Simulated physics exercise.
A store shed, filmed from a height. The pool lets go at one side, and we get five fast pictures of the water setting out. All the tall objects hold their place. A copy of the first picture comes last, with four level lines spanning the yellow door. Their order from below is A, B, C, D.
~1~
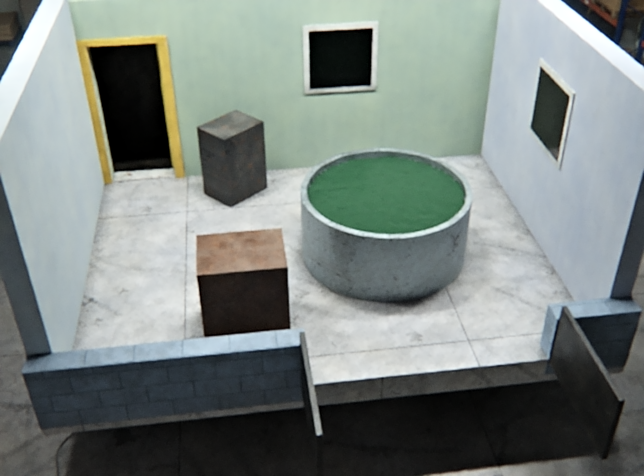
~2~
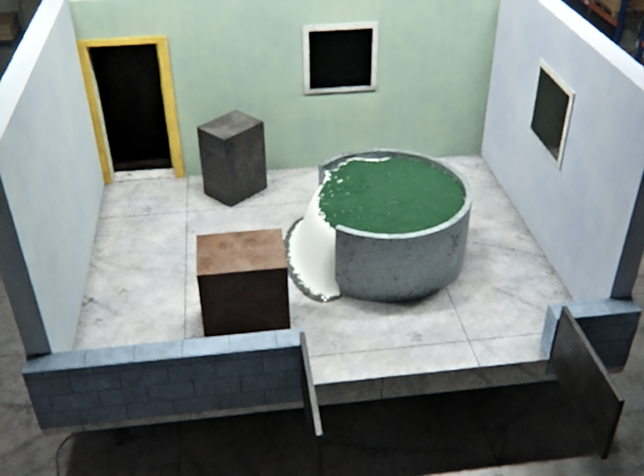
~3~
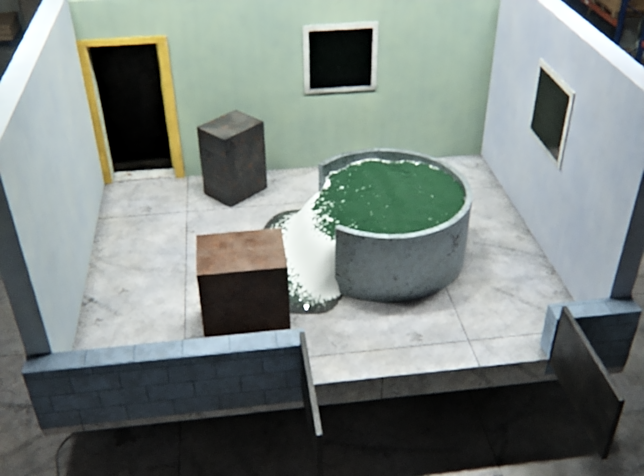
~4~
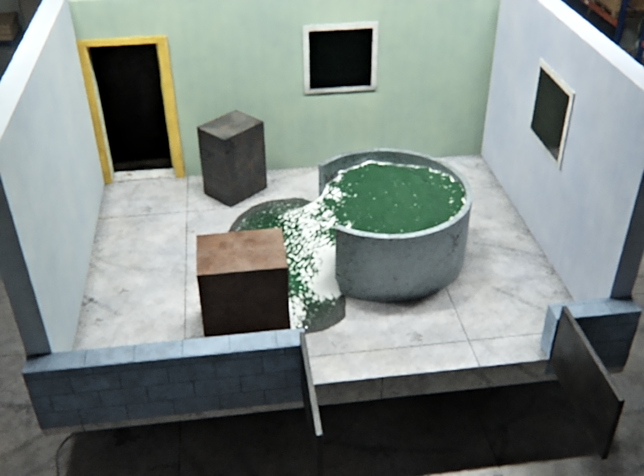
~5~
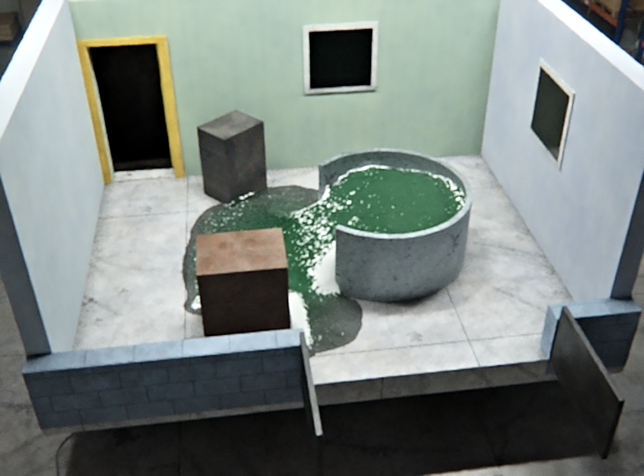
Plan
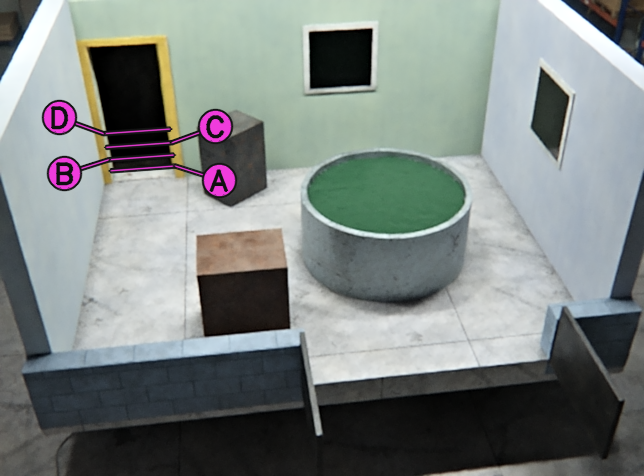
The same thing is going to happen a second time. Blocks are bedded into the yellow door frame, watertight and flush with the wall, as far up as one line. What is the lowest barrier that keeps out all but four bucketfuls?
B will do.
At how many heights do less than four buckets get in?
Three of the four.
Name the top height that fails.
Here it is height A.
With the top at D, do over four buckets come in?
No.
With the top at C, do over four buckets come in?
No, that is safe.
On the marked copy, A at (143, 168); B at (141, 157); C at (139, 145); D at (136, 131); from the bottom up A, B, C, D.
Choosing A, about 13 bucketfuls get in.
Choosing B, a bucket or two gets in.
Choosing C, nothing gets over.
Choosing D, nothing gets over.
